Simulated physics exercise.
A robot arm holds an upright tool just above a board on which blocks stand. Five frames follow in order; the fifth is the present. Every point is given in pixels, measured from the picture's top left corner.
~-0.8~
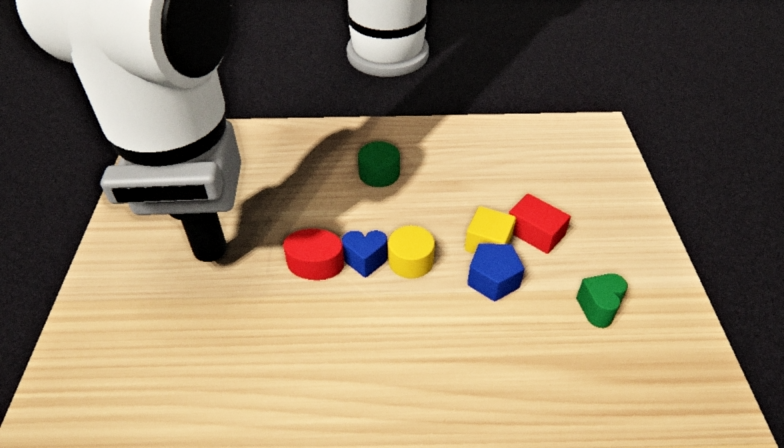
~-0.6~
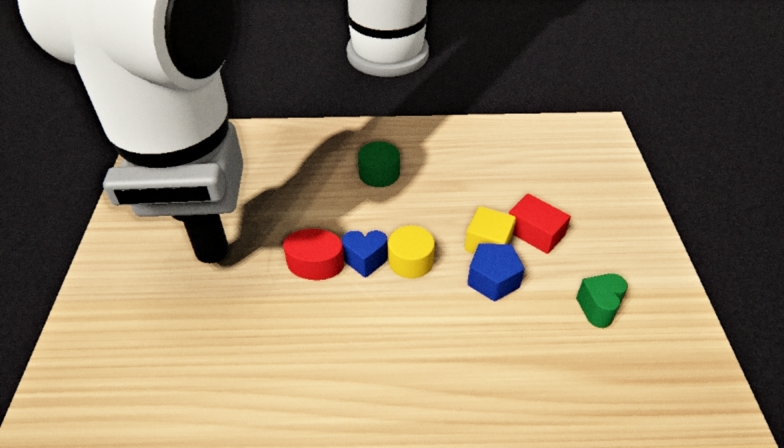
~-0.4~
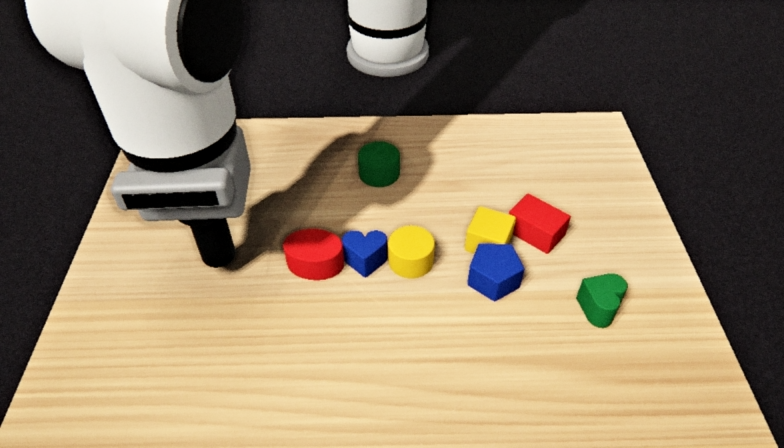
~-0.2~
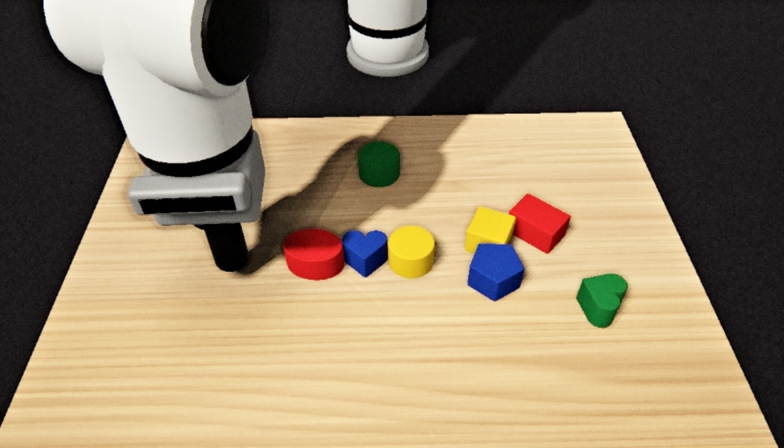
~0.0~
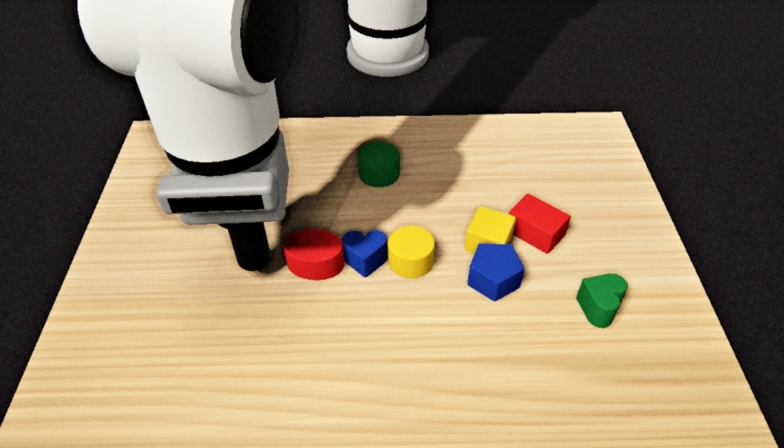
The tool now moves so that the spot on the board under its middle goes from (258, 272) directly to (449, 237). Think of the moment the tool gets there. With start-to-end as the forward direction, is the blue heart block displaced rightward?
No - that is not the case.
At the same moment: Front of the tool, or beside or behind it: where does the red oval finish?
At the end of the path, the tool has already lost the red oval, which lies beside or behind it.
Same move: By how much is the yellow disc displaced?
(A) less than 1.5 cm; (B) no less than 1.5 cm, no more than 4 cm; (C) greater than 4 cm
I choose C.
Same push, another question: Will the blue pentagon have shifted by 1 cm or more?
Yes, I think so.
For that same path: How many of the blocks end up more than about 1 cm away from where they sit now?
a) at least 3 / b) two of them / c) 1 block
That would be a.
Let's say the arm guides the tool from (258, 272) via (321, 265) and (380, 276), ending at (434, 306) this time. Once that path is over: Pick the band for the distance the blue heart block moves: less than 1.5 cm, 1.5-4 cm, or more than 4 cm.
It shifts by more than 4 cm.
The first path, step by step. One third of the way, tool at (323, 249); red oval at (367, 237); blue heart block at (415, 228), turned 20° anticlockwise; yellow disc at (452, 241).
Two thirds of the way, tool at (388, 237); red oval at (427, 244), turned 60° clockwise; blue heart block at (437, 214), turned 20° anticlockwise; yellow disc at (475, 250); yellow square at (497, 222); blue pentagon at (523, 266), turned 20° clockwise.
At the end, tool at (450, 225); red oval at (455, 247), turned 145° clockwise; blue heart block at (469, 199), turned 15° anticlockwise; yellow disc at (497, 268); yellow square at (498, 222); blue pentagon at (547, 272).
